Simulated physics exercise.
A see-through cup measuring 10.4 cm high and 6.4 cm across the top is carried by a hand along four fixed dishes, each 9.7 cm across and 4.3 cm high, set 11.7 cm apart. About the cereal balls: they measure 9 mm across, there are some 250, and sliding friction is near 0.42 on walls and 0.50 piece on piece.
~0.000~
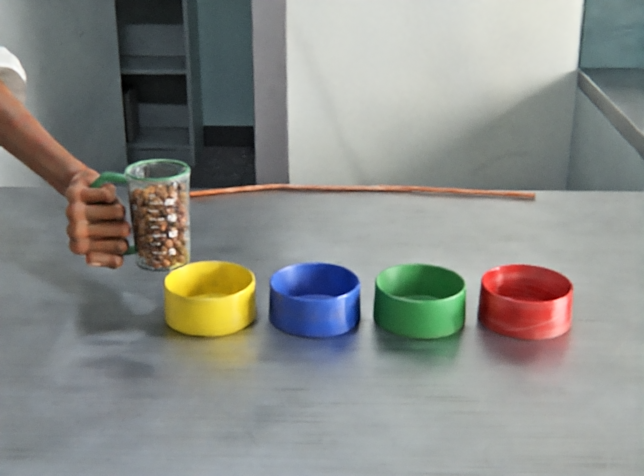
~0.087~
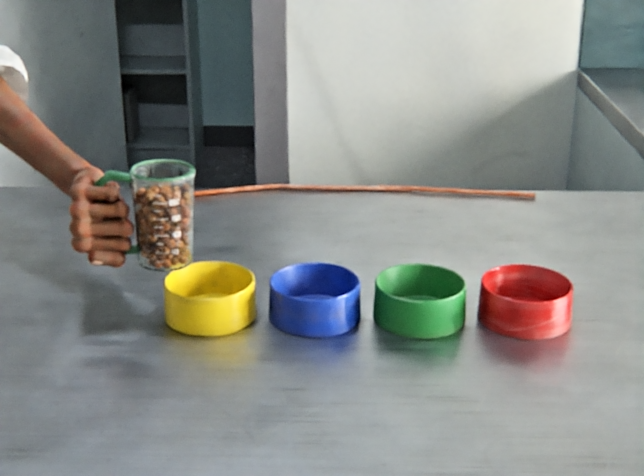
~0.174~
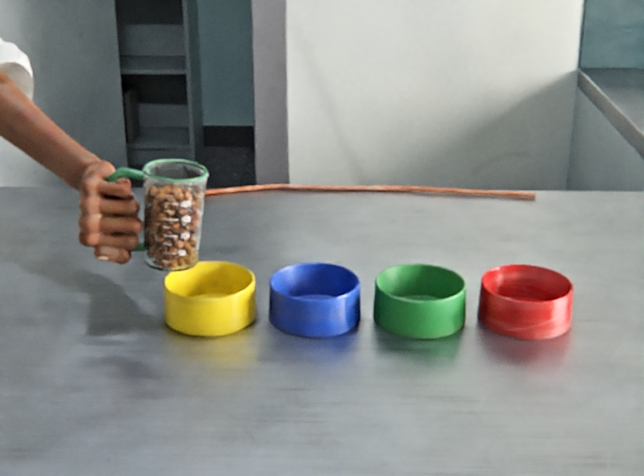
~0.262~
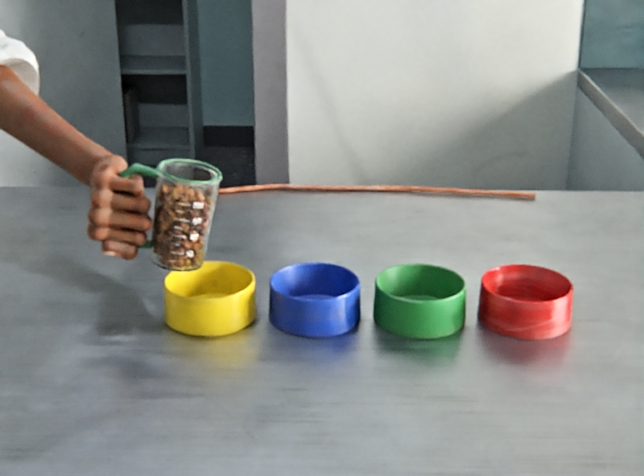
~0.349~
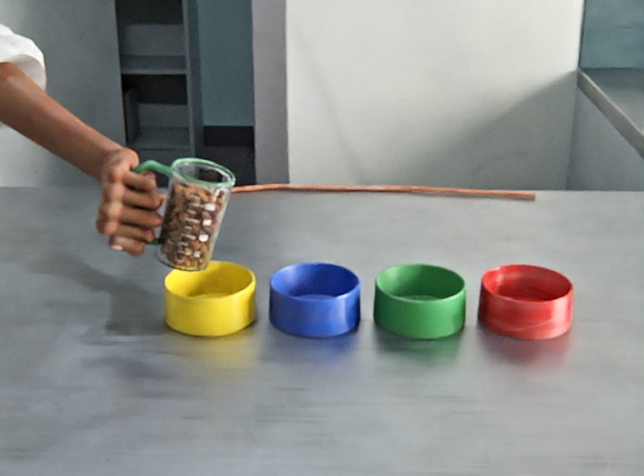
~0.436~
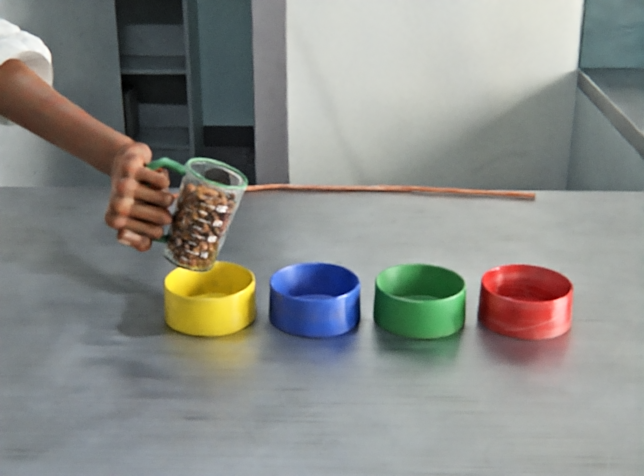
The footage shows a hand holding a clear, green-handled cup of small brown pieces on the left, moving it slightly right and gradually tilting it rightward above a yellow dish, beside blue, green and red dishes in a row.
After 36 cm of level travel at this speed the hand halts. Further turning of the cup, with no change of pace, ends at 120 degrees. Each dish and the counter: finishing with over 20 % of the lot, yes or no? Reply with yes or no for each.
Red: Yes, blue: No, green: Yes, yellow: No, counter: Yes.
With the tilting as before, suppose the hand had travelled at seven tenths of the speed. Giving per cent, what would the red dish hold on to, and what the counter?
Then: Red 0, counter 20.
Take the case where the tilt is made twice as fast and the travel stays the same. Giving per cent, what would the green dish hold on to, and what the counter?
The green dish 20, the counter 40.
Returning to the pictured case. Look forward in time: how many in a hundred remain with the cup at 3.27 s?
Estimate: Some 0 %.
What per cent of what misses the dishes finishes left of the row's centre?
About 0 percent.
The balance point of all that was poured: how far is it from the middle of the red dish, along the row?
Near 5 cm, shifted toward decreasing x.
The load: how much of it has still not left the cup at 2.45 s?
It works out to about 25 per cent of the load.
After 1.65 s, tilt 85 degrees; cup holds 100 %.
Then, at 2.45 s, tilt 120 degrees; cup holds 25 %, red 5 %, green 40 %.
After 3.27 s, tilt 120 degrees; cup holds 0 %, red 30 %, green 40 %.
In the end, at 3.6 s, red 30 %, blue 0 %, green 40 %, yellow 0 %, counter 30 %.
